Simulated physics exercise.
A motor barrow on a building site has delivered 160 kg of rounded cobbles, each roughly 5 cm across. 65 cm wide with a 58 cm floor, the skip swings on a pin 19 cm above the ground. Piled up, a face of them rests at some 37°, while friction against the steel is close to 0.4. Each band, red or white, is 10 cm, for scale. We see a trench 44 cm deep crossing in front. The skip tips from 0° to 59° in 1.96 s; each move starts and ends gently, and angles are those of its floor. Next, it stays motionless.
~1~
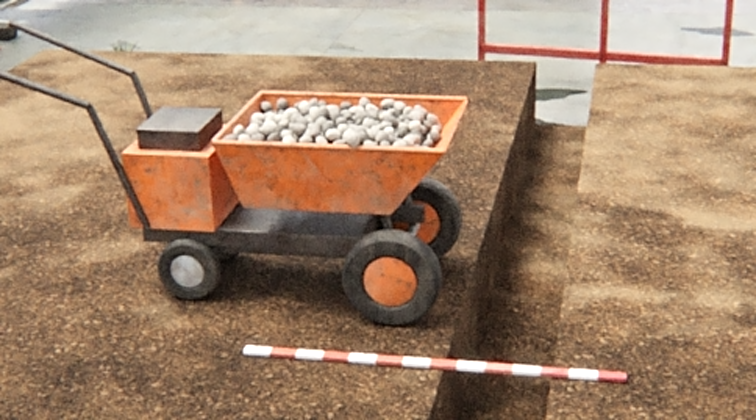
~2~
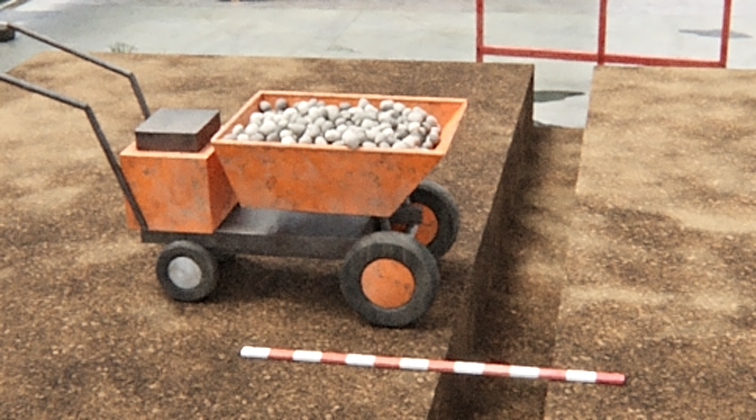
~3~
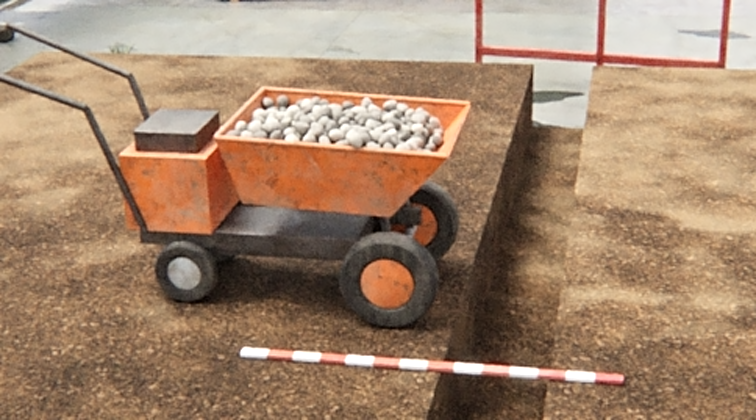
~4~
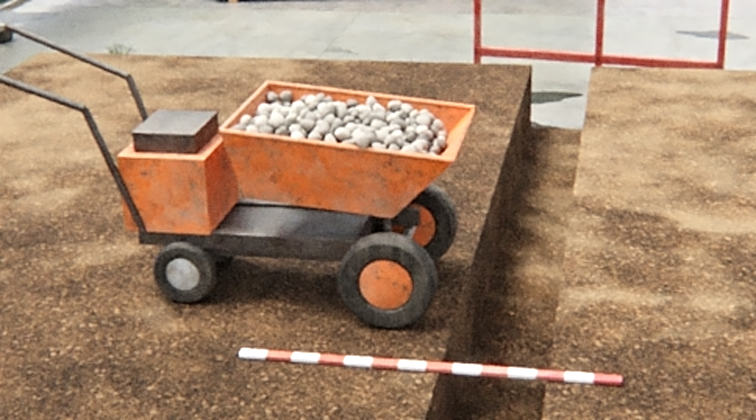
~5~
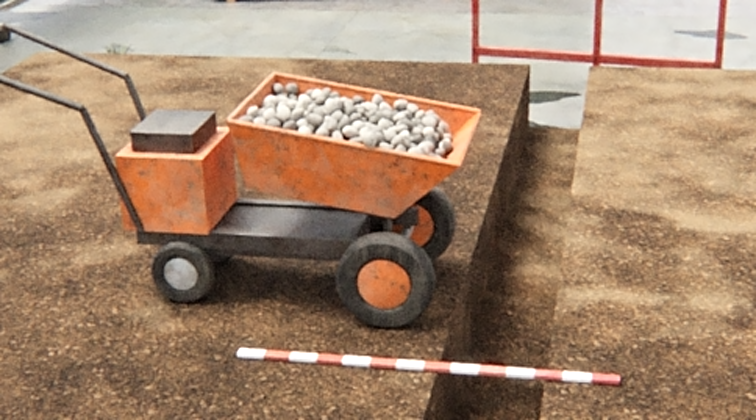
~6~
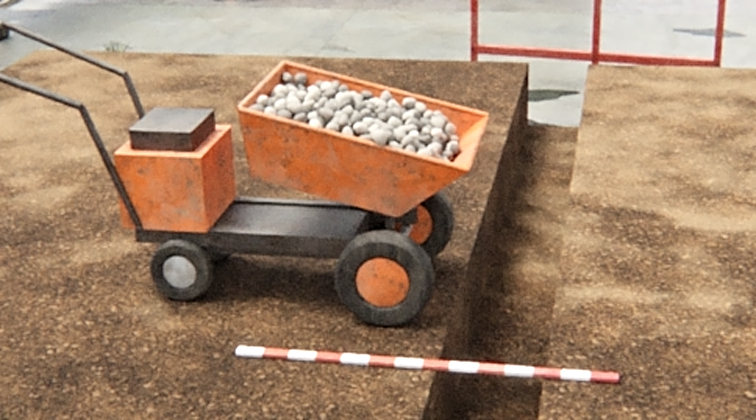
At the start, an orange motor barrow loaded with rounded grey stones stands beside a trench, its skip level, with a red-and-white banded pole on the ground in front. The skip then slowly tilts toward the trench, its rear rising from the chassis while the stones stay heaped inside.
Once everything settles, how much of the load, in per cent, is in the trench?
Once it settles, about 33 per cent of the load is there.
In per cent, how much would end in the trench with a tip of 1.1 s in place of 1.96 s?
It'd be some 25 per cent.
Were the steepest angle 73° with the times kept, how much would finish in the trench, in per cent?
It would be near 35 per cent.
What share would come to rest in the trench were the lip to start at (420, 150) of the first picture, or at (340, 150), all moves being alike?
Result: Close to 50 then close to 75 per cent.
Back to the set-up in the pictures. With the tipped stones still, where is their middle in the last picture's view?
Roughly at (576, 297).
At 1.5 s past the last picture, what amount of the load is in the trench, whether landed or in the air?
Around 5 per cent of it.
Then, 0.9 s after the last picture the floor is at 50°, 99 % in the skip, 1 % in the trench; the foremost stones are at (547, 235).
Then, 1.5 s after the last picture the floor is at 59°, 72 % in the skip, 3 % in the trench, 25 % past the trench; the foremost stones are at (677, 307).
Then, 1.8 s after the last picture the floor is at 59°, 52 % in the skip, 8 % in the trench, 41 % past the trench; the foremost stones are at (753, 306).
Then, 3.8 s after the last picture the floor is at 59°, 24 % in the skip, 33 % in the trench, 43 % past the trench; the foremost stones are past the picture's edge.
